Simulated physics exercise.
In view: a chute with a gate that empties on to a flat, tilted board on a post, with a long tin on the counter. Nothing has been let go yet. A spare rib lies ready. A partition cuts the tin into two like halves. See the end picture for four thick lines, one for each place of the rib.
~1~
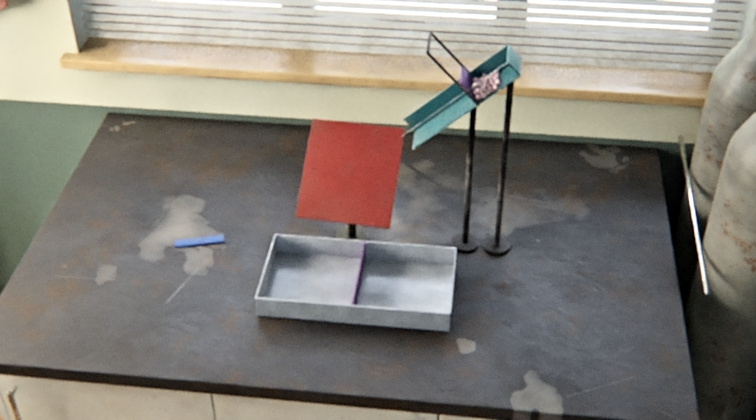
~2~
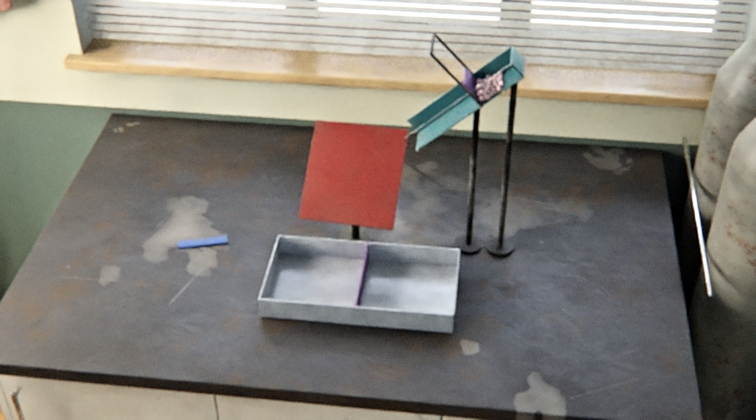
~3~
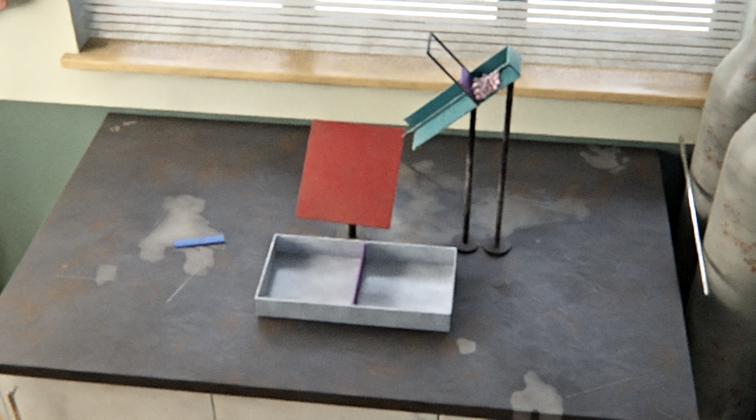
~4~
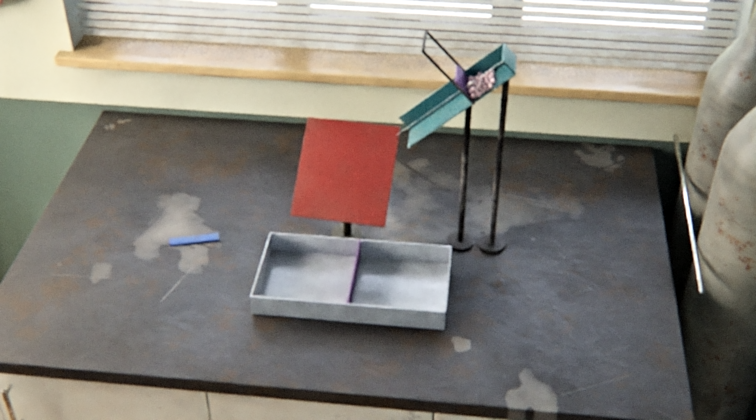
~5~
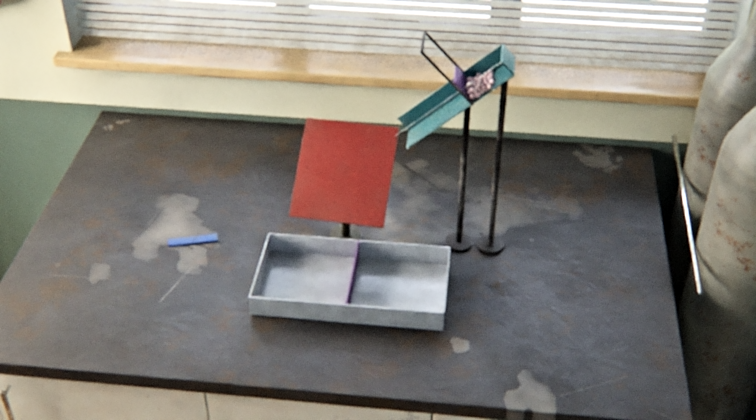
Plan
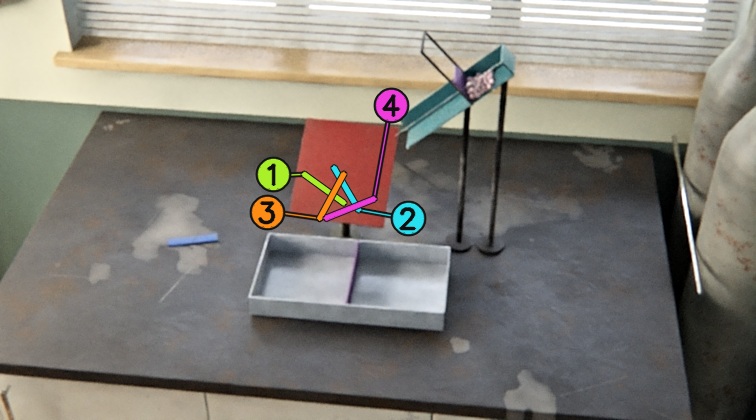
We see a teal chute on black posts holding small pale pieces behind a gate, above a tilted red board and a divided grey tin on a dark counter; nothing moves except the view, which shifts slightly.
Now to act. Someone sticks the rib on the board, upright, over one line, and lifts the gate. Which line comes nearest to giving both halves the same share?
1 beats the others.
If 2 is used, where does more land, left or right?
The right half.
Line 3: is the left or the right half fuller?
More lands on the left.
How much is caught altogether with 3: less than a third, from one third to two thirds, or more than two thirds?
From one third to two thirds.
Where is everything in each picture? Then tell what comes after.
Load behind the gate at (484, 84), sugar pearls; lip of the chute at (414, 140), sloping fairly steeply, in the first frame.
Middle of the board at (354, 173), tilted fairly steeply; middle of its low edge at (345, 224); of its high edge at (362, 124), in the second frame.
Front corners of the tin at (256, 298) and (450, 314); front end of its middle wall at (352, 306); gate still shut at (464, 78), in the third frame.
Middle of the load at (480, 83); lip at (409, 139), in the fourth frame.
Middle of the load at (478, 84); lip at (408, 140), in the fifth frame.
On the marked copy, line 1 from (304, 174) to (343, 202); line 2 from (334, 167) to (358, 209); line 3 from (343, 174) to (319, 218); line 4 from (374, 198) to (326, 218).
If 1 is chosen, of what is caught, about half in the left half, about half in the right.
If 2 is chosen, of what is caught, a small part in the left half, most in the right.
If 3 is chosen, of what is caught, nearly all in the left half, a stray few in the right.
If 4 is chosen, of what is caught, nearly all in the left half, a stray few in the right.
